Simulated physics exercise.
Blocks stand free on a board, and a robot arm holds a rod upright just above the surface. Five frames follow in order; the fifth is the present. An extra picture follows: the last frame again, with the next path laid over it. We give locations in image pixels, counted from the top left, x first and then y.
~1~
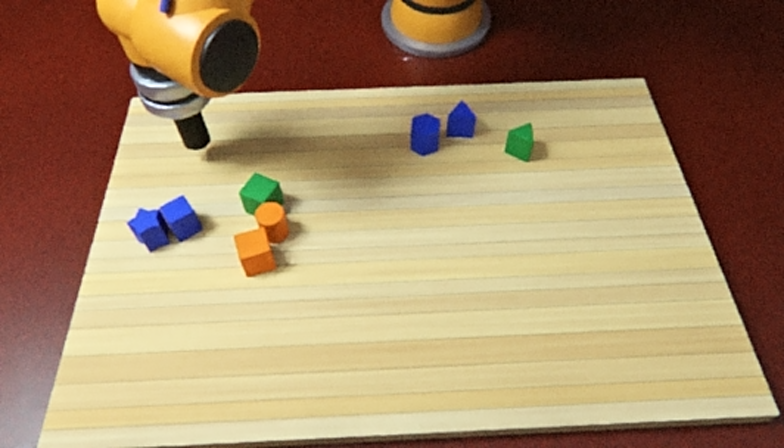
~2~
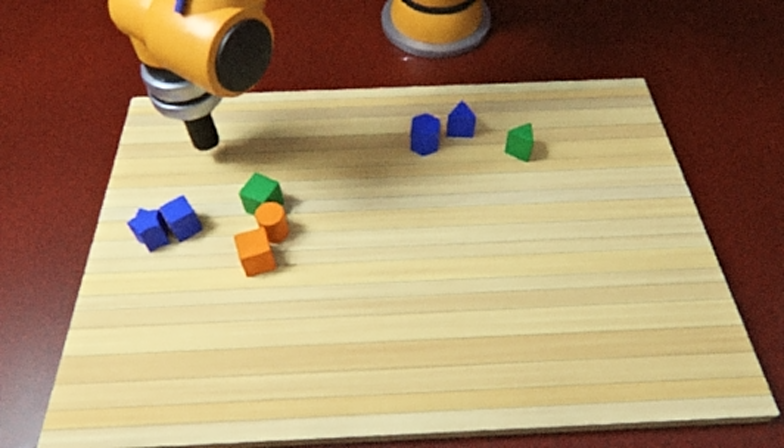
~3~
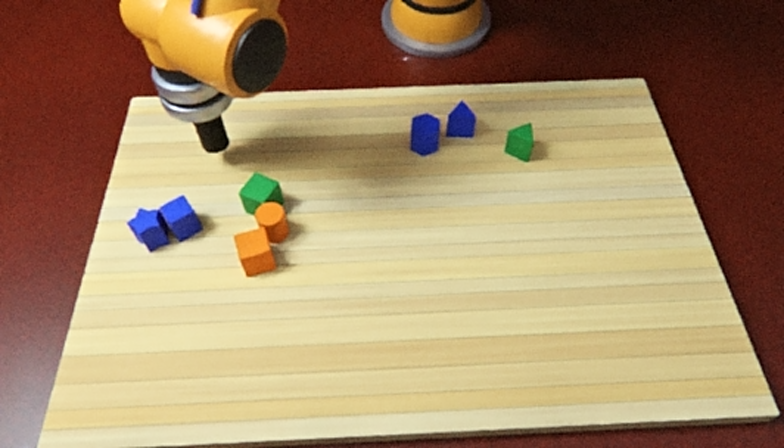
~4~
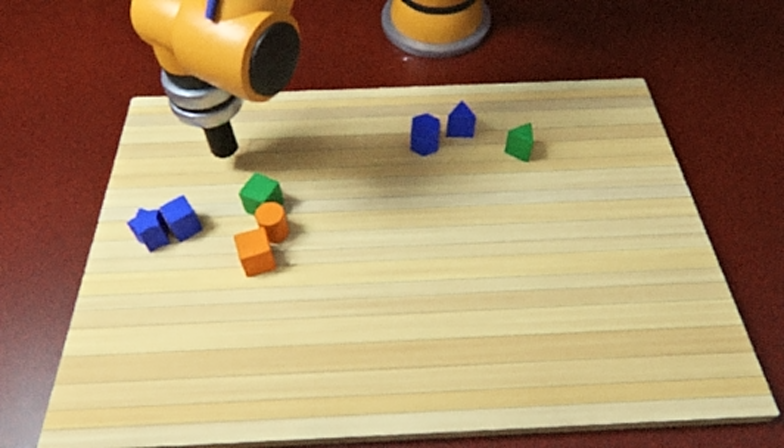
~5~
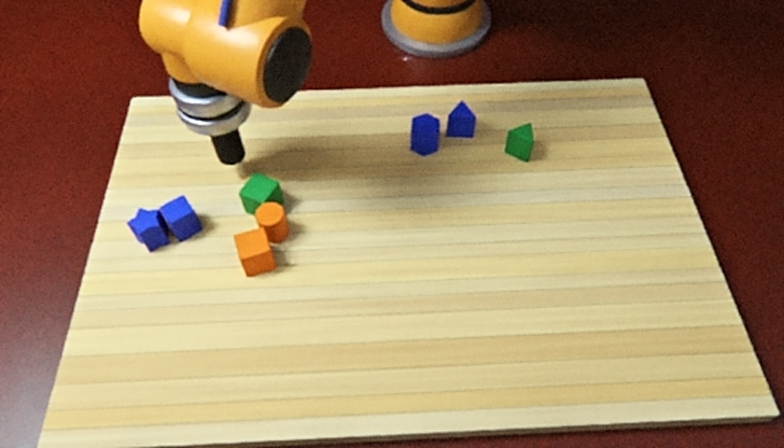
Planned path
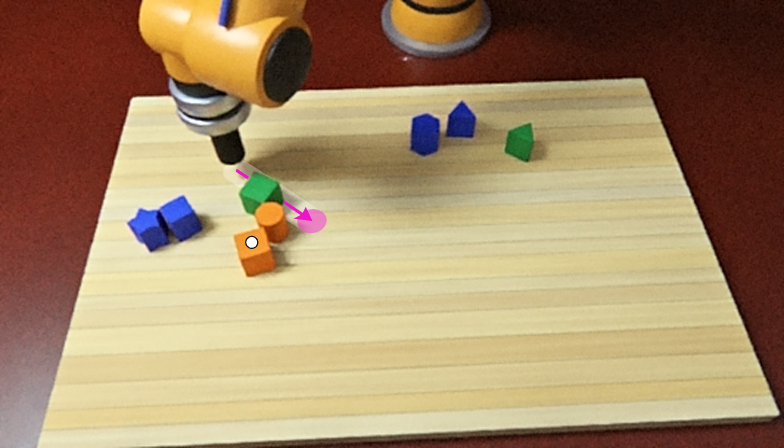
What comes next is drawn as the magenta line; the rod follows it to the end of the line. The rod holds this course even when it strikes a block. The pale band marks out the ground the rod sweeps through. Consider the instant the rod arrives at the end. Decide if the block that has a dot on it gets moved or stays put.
It's moved.
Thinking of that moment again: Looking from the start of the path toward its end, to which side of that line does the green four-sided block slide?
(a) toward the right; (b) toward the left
My pick is a.
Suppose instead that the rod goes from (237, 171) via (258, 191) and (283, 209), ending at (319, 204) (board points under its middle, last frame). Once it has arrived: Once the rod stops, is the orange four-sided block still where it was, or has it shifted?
At the end of the path, the orange four-sided block has moved off its old spot.
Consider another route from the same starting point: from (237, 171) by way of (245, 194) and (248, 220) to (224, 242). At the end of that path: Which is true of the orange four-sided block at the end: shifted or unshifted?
The block stays on its spot.
Path on the board, straight from (237, 171) to (312, 221); the dot is on the orange four-sided block.
The first path, step by step. One third of the way, rod at (257, 172); green four-sided block at (262, 192); orange circular block at (271, 217).
Two thirds of the way, rod at (283, 189); orange four-sided block at (254, 257), turned 55° clockwise; green four-sided block at (270, 207), turned 70° clockwise; orange circular block at (272, 233).
At the end, rod at (309, 206); blue four-sided block in place; orange four-sided block at (249, 265), turned 65° clockwise; green four-sided block at (291, 224), turned 100° clockwise; orange circular block at (276, 249).
